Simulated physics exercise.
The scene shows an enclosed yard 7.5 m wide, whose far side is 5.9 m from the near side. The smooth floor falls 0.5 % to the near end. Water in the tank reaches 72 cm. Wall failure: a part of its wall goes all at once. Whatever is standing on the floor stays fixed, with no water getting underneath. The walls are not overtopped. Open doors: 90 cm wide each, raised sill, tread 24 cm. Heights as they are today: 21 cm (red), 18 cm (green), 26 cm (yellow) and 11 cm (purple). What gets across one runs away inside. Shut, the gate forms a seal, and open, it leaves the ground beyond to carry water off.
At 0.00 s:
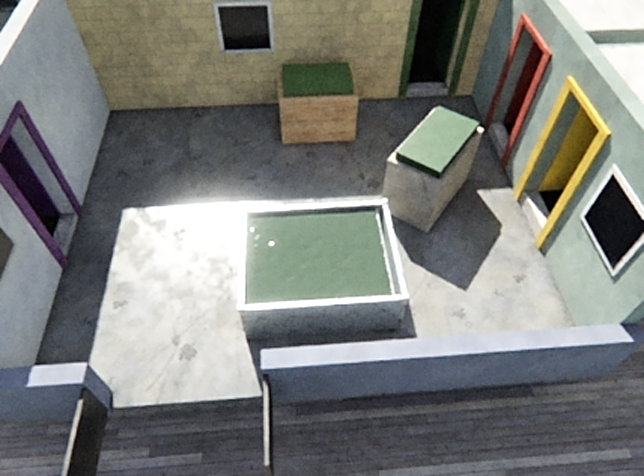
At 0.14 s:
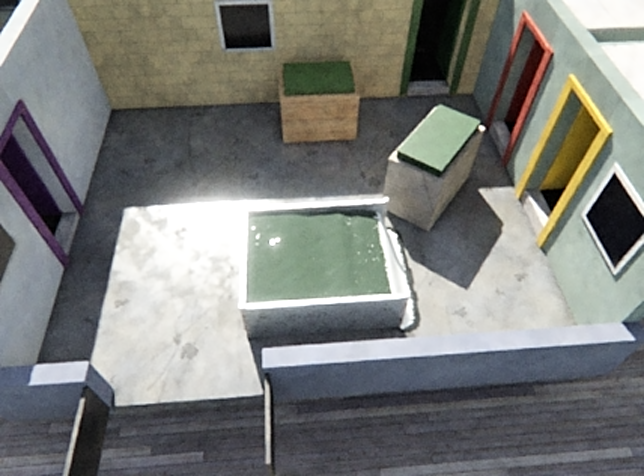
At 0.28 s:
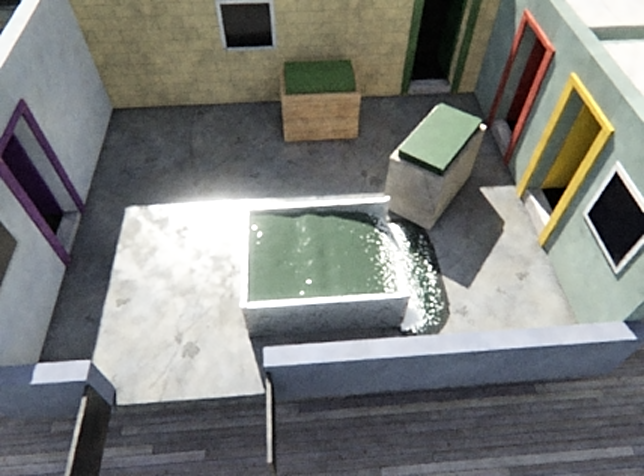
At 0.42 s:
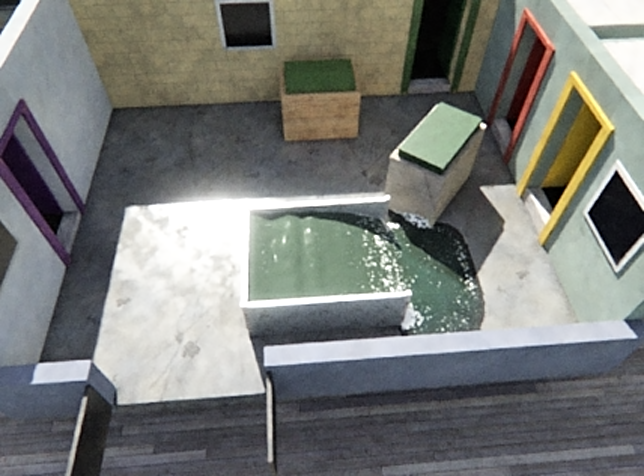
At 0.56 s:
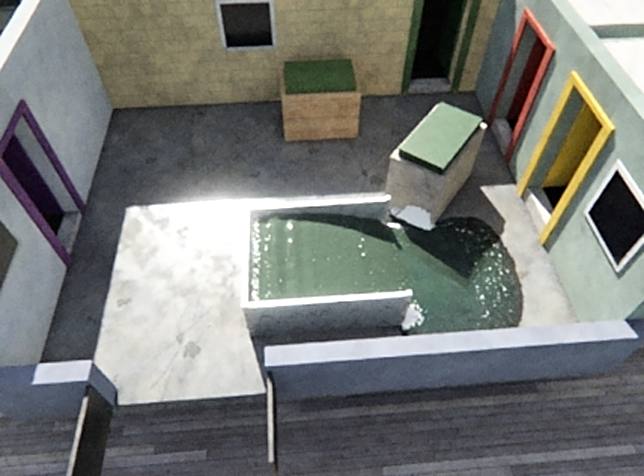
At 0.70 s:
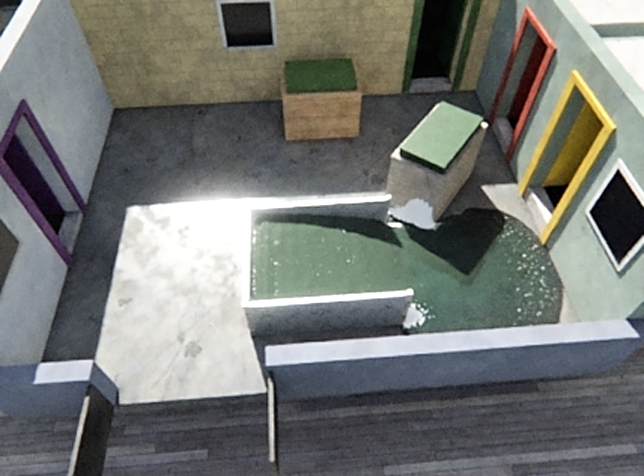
Water bursts from the right end of a raised, white-walled tank of green water and spreads rightward over the pale floor in a widening, rounded sheet, flowing past the base of a green-topped block, while the camera stays still. The walled yard is seen from high above its near side. A purple-framed doorway stands left, a green one at the back, and red and yellow ones right.
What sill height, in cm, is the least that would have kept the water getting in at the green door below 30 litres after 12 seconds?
The least height is about 14.5 cm.
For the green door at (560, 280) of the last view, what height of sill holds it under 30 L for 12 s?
You'd want it roughly 35 cm high.
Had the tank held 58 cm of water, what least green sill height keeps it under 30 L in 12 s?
Minimum height: Approx. 11.0 cm.
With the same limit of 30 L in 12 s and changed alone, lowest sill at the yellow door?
For yellow: Close to 25 cm.
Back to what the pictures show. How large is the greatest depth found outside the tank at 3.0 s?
Max depth: Around 30 cm.
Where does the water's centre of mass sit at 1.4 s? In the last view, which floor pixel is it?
The water's centre is at about (400, 275).
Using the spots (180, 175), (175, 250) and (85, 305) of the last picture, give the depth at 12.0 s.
The three readings, in order, are 5, 4 and 6 cm.
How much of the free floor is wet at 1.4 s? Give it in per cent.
I'd say near 20 percent.
After 1.4 s water covers 20 % of the floor, deepest (48 cm) near (586, 349); it has not reached the green door.
After 3.0 s water covers 35 % of the floor, deepest (30 cm) near (471, 182); 16 cm at the green door, 0 litres in over its 18 cm sill.
After 12.0 s water covers 95 % of the floor, deepest (12 cm) near (573, 350); 6 cm at the green door, 8 litres in over its 18 cm sill.
At the green door as built, the water arrived by 2.7 s and peaked near 20 cm at 4.4 s.
With a sill of 13.5 cm, 40 litres would have come in within the 12 s; with 16 cm, 18 litres. So under 30 litres takes about 14.5 cm.
